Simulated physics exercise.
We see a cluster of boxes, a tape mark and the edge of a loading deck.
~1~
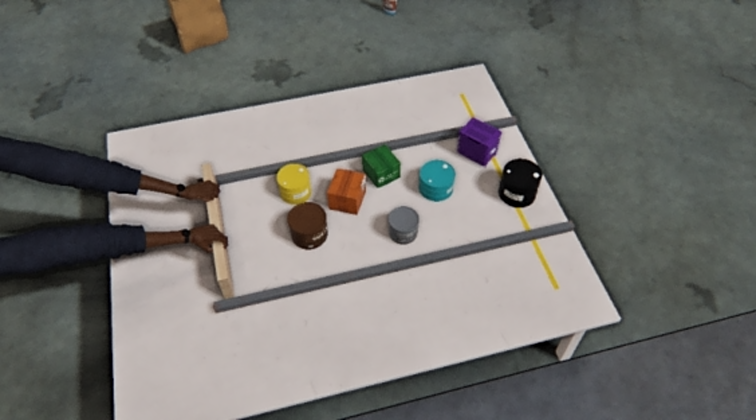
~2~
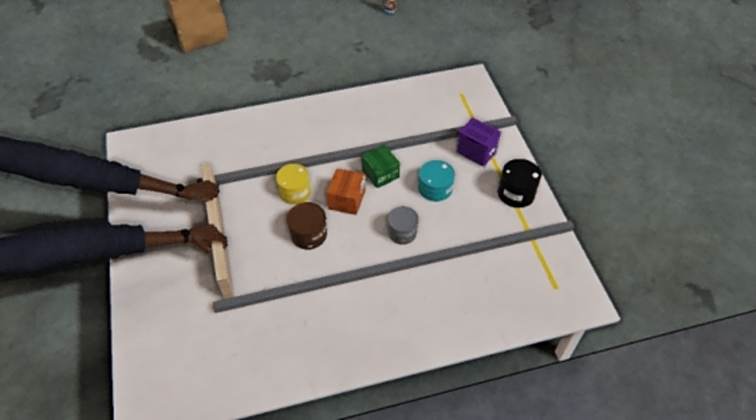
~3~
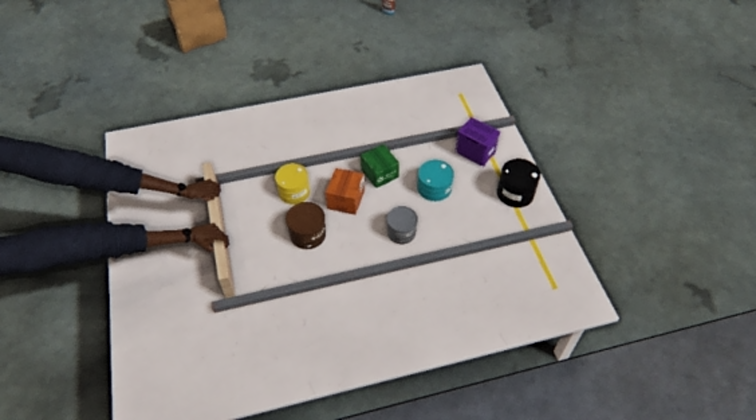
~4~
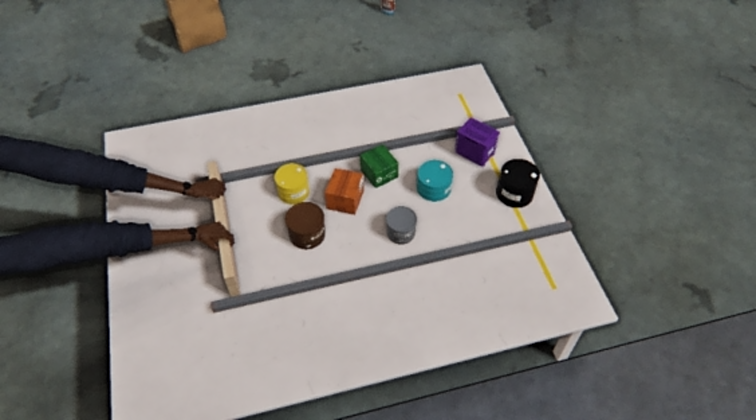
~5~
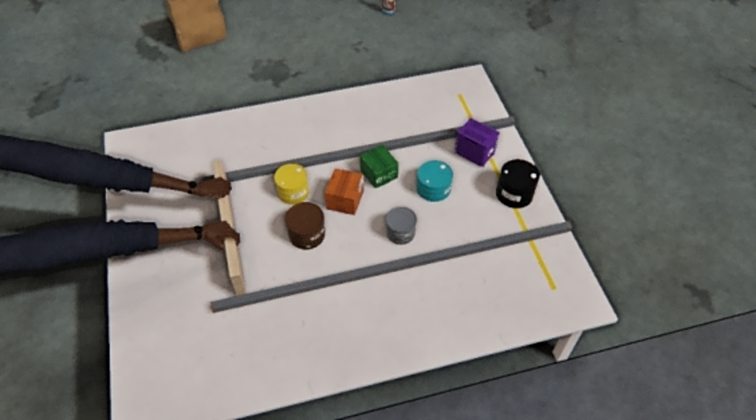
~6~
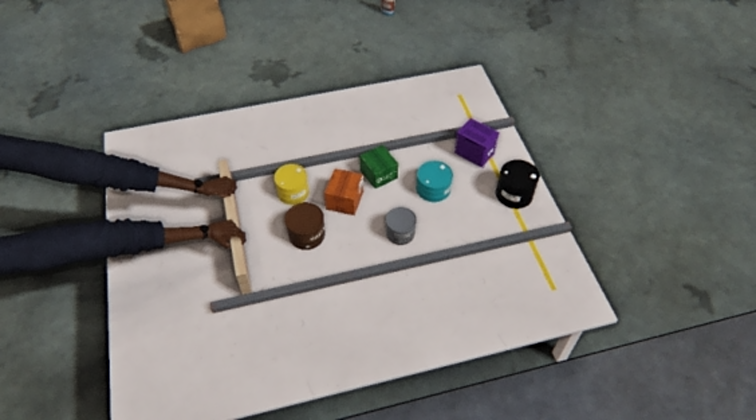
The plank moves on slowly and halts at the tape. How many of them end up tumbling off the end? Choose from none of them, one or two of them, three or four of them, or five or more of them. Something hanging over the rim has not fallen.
Three or four of them do.
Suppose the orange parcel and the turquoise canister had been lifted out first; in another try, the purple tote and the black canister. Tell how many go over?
Tally per try: 3 / 2.
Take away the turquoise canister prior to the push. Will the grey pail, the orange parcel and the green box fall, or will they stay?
First, the grey pail is safe; next, the orange parcel is safe; last, the green box takes the fall.
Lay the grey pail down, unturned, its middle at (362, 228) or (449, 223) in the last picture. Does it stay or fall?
In order, it is not lost; is not lost.
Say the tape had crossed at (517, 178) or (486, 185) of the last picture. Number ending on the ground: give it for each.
First try 5, second try 2.
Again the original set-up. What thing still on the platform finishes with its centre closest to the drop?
The one is the orange parcel.
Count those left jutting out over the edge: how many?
Overhang count: 1.
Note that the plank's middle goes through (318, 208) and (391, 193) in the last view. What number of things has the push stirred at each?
First position 3; second position 6.
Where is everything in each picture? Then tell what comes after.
In the first picture, black canister (520, 183); purple tote (479, 143); turquoise canister (437, 181); plank (218, 230); tape (504, 181).
In the second picture, purple tote (478, 143); grey pail (403, 226).
In the third picture, turquoise canister (435, 181); orange parcel (346, 191).
In the fourth picture, black canister (518, 183); yellow canister (292, 184).
In the fifth picture, purple tote (476, 143); plank (229, 226).
In the sixth picture, black canister (517, 184); purple tote (476, 144); turquoise canister (434, 181); plank (235, 226); tape (501, 181).
Soon after, none off yet; black canister at rest near (517, 184); purple tote at rest near (476, 144); turquoise canister at rest near (434, 181).
After that, none off yet; black canister at rest near (517, 184); purple tote displaced a little near (482, 141); turquoise canister displaced about its own width near (477, 181).
In the end, the number that fall off is three or four; gone, green box, turquoise canister, purple tote and black canister.
